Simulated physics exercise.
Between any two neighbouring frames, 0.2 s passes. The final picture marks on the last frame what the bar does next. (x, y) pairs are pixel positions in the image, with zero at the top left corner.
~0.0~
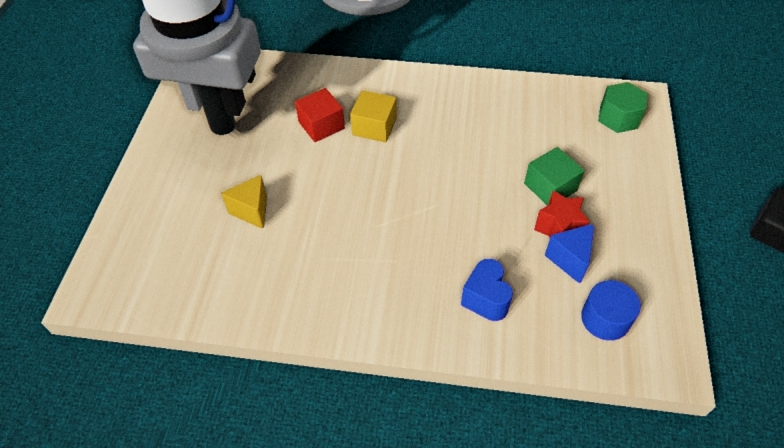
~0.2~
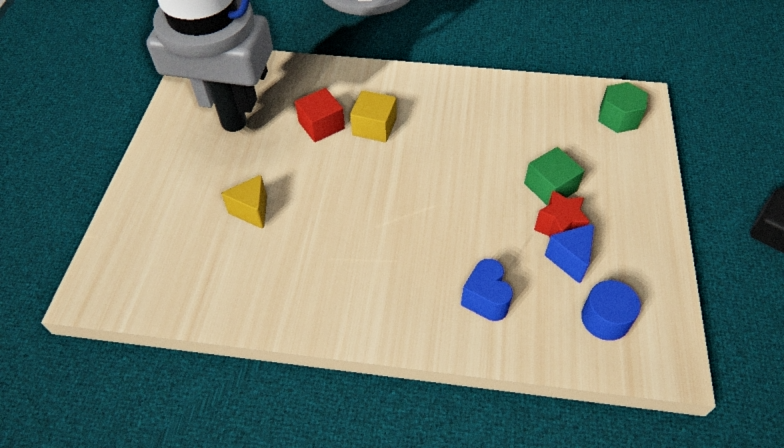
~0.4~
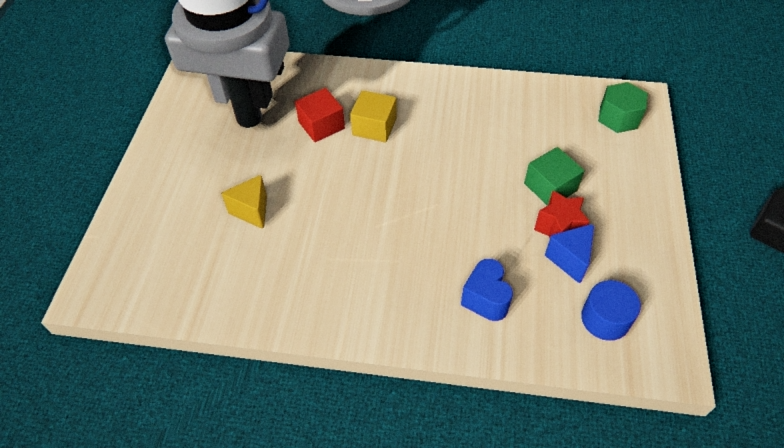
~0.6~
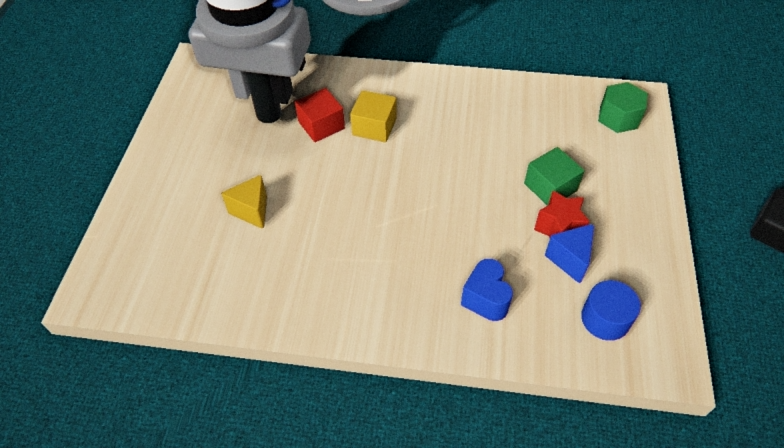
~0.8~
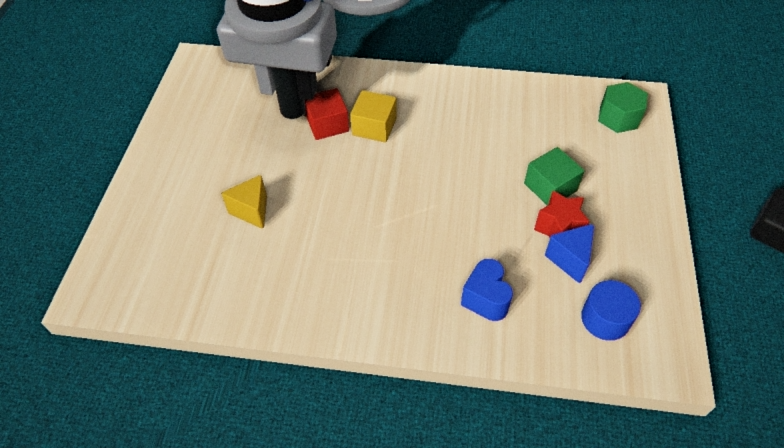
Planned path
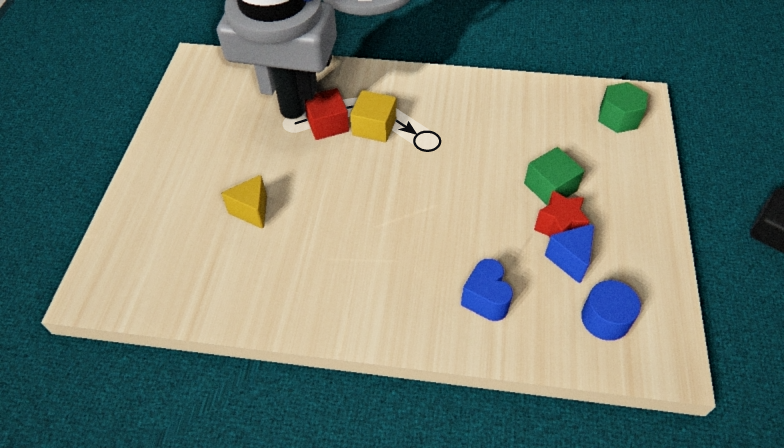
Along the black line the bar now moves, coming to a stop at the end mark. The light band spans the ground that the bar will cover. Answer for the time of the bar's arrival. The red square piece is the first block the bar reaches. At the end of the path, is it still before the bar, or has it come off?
I'd say the red square piece is still out in front of the bar at the end.
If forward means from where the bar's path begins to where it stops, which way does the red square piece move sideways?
Gets pushed right.
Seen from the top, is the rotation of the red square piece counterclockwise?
No
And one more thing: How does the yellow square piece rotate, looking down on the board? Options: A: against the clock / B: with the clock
Answer: B.
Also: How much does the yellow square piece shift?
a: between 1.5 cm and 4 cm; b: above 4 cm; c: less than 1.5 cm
Option b.
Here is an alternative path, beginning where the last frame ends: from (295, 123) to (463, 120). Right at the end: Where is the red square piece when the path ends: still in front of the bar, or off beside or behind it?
It is still there in front.
Drawn move, from (295, 123) via (343, 109) and (389, 116), ending at (427, 141).
What follows on the original path. One third of the way, bar (342, 97); red square piece (368, 97), turned 50° clockwise; yellow square piece (399, 112), turned 15° clockwise.
Two thirds of the way, bar (389, 104); red square piece (414, 109), turned 70° clockwise; yellow square piece (436, 131), turned 35° clockwise.
At the end, bar (428, 129); red square piece (455, 135), turned 70° clockwise; yellow square piece (480, 159), turned 35° clockwise.
